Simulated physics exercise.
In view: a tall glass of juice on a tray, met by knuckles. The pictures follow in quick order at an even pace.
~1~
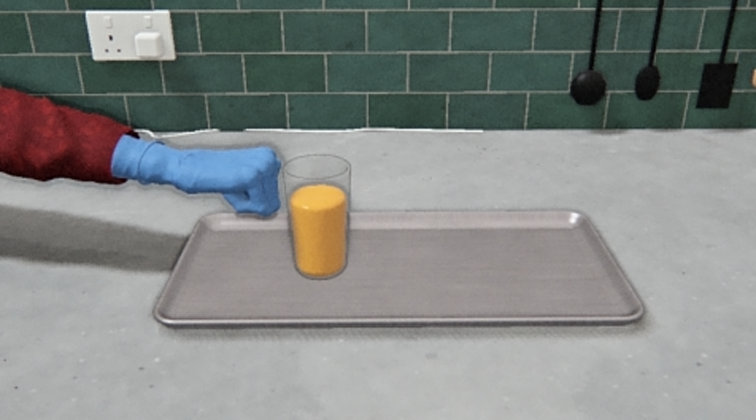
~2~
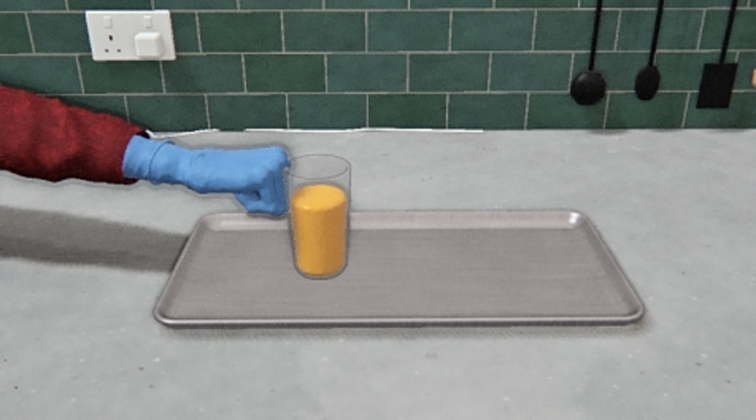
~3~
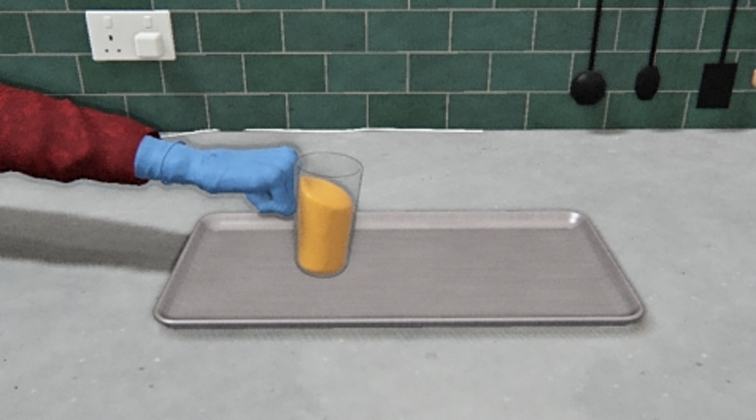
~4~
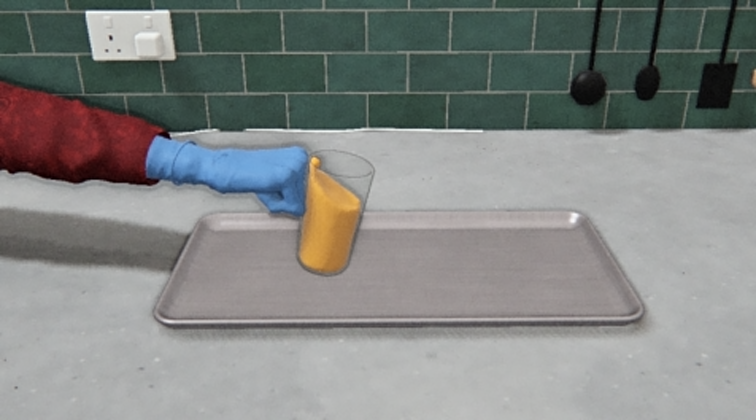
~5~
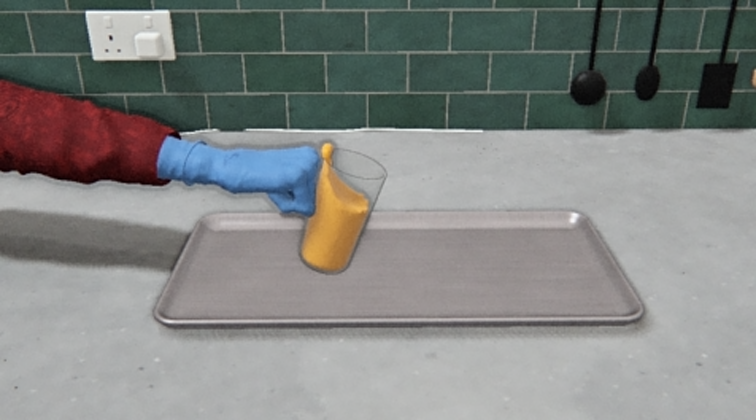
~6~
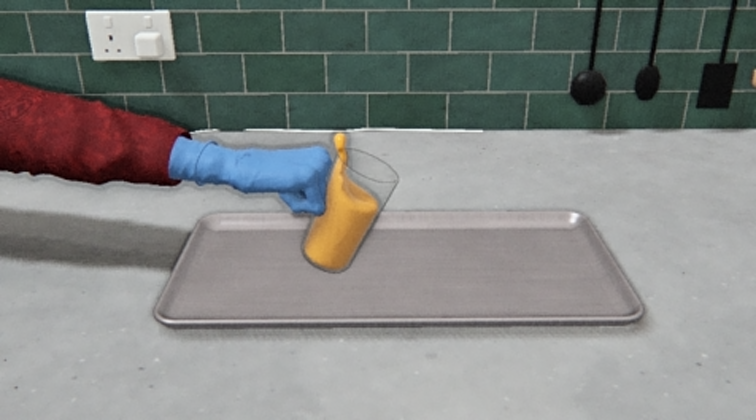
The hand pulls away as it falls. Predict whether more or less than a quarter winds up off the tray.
Tray loses over a quarter.
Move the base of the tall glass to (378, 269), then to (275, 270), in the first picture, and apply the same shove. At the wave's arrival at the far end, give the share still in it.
It would be around 70 per cent, and then around 45 per cent.
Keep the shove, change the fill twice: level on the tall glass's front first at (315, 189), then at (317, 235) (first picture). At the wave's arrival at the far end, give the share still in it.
50 % and 60 %.
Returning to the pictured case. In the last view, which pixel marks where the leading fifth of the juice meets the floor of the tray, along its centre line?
It lands around (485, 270).
A moment on, the tall glass lies on its side and 97 per cent is in the glass, 0 on the tray and 3 above or beyond its rim.
Next, the tall glass lies on its side and 53 per cent is in the glass, 35 on the tray and 12 above or beyond its rim.
Then the tall glass lies on its side and 29 per cent is in the glass, 50 on the tray and 21 above or beyond its rim.
Later the tall glass lies on its side and 15 per cent is in the glass, 36 on the tray and 49 above or beyond its rim.
Finally, 52 per cent is held by tray and glass, 48 is off the tray.
